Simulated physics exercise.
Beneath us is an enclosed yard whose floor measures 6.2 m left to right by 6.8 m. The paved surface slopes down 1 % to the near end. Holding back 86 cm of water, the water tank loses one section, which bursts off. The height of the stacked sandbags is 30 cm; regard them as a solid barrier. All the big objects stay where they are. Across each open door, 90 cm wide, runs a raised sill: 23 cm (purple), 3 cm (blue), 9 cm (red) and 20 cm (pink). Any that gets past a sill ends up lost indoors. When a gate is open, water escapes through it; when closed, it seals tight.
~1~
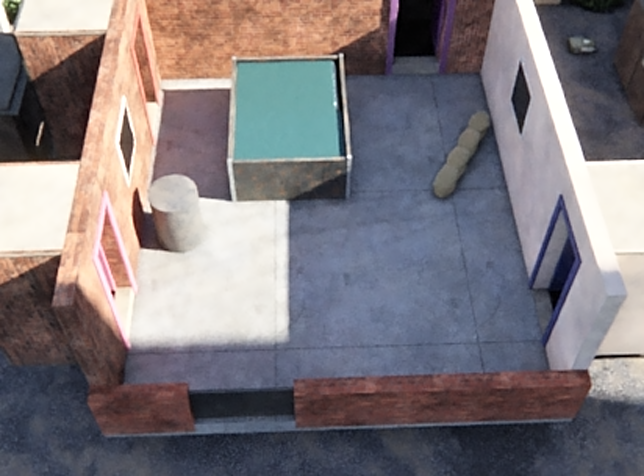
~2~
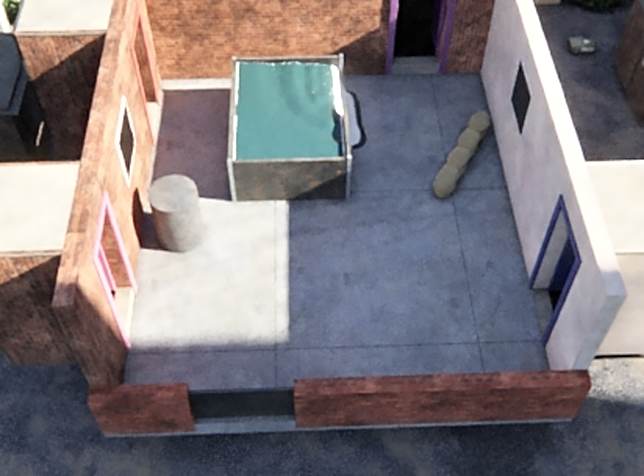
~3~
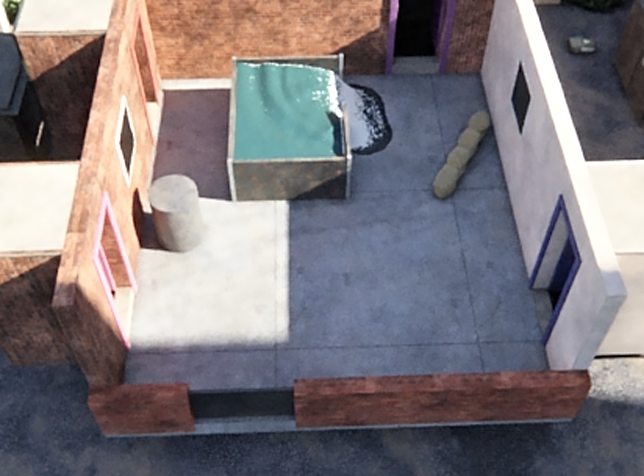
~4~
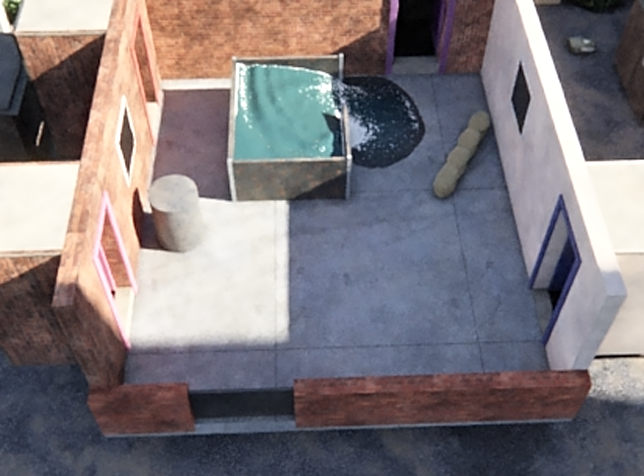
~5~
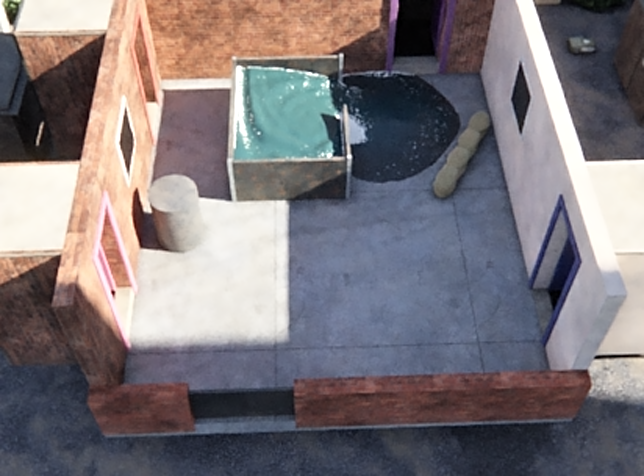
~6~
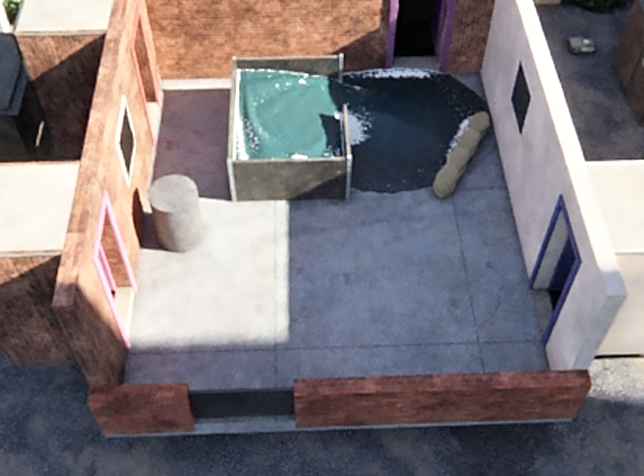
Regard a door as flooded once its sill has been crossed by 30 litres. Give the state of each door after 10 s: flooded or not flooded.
State after that time: Purple door flooded, blue door flooded, red door not flooded, pink door not flooded.
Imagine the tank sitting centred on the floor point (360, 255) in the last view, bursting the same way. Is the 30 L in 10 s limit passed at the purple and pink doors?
Well, purple ends up inside the mark and pink ends up inside the mark.
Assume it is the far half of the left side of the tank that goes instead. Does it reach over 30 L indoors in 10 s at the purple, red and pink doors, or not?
Then: Purple not over, red above, pink under.
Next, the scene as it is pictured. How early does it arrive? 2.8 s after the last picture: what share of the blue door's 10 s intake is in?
Some 0 in a hundred.
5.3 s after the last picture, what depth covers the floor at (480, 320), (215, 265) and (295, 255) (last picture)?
Close to 3, 2 and 2 centimetres.
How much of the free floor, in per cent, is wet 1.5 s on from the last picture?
About 30 per cent.
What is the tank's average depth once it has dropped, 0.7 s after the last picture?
It averages close to 55 cm.
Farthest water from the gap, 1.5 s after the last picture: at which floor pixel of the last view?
Somewhere about (527, 271).
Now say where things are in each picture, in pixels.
The first picture shows the water tank at (289, 109) is whole and still, 86 cm deep.
In the second picture, water pours out at (341, 108) and has run 0.7 m, to a hidden place; typically 9 cm deep outside, 86 cm at the water tank's back.
In the third picture, the front is at (385, 140), 1.0 m from the gap at (341, 109); 1.1 m2 of floor is under water; 86 cm left at the back of the water tank.
In the fourth picture, the front is at (421, 129), 1.5 m from the gap at (341, 110); 2.5 m2 of floor is under water; 81 cm left at the back of the water tank.
In the fifth picture, the front is at (456, 124), 2.1 m from the gap at (341, 110); 4.4 m2 of floor is under water; 74 cm left at the back of the water tank.
In the sixth picture, water pours out at (341, 110) and has run 2.8 m, to (489, 109); typically 7 cm deep outside, 74 cm at the water tank's back.
Then, 0.7 s after the last picture water covers 20 % of the floor and is deepest (72 cm) near (482, 79); purple door 31 cm at the sill, 1 L in, blue door not reached, red door not reached, pink door not reached.
Then, 1.5 s after the last picture water covers 30 % of the floor and is deepest (56 cm) near (488, 105); purple door 35 cm at the sill, 22 L in, blue door not reached, red door not reached, pink door not reached.
Then, 2.8 s after the last picture water covers 55 % of the floor and is deepest (34 cm) near (481, 118); purple door 32 cm at the sill, 112 L in, blue door 3 cm at the sill, 0 L in, red door not reached, pink door not reached.
Then, 5.3 s after the last picture water covers 85 % of the floor and is deepest (26 cm) near (457, 148); purple door 22 cm at the sill, 138 L in, blue door 2 cm at the sill, 0 L in, red door 8 cm at the sill, 1 L in, pink door 11 cm at the sill, 0 L in.
Then, 9.3 s after the last picture water covers 95 % of the floor and is deepest (18 cm) near (121, 411); purple door 9 cm at the sill, 139 L in, blue door 8 cm at the sill, 62 L in, red door 7 cm at the sill, 3 L in, pink door 14 cm at the sill, 0 L in.
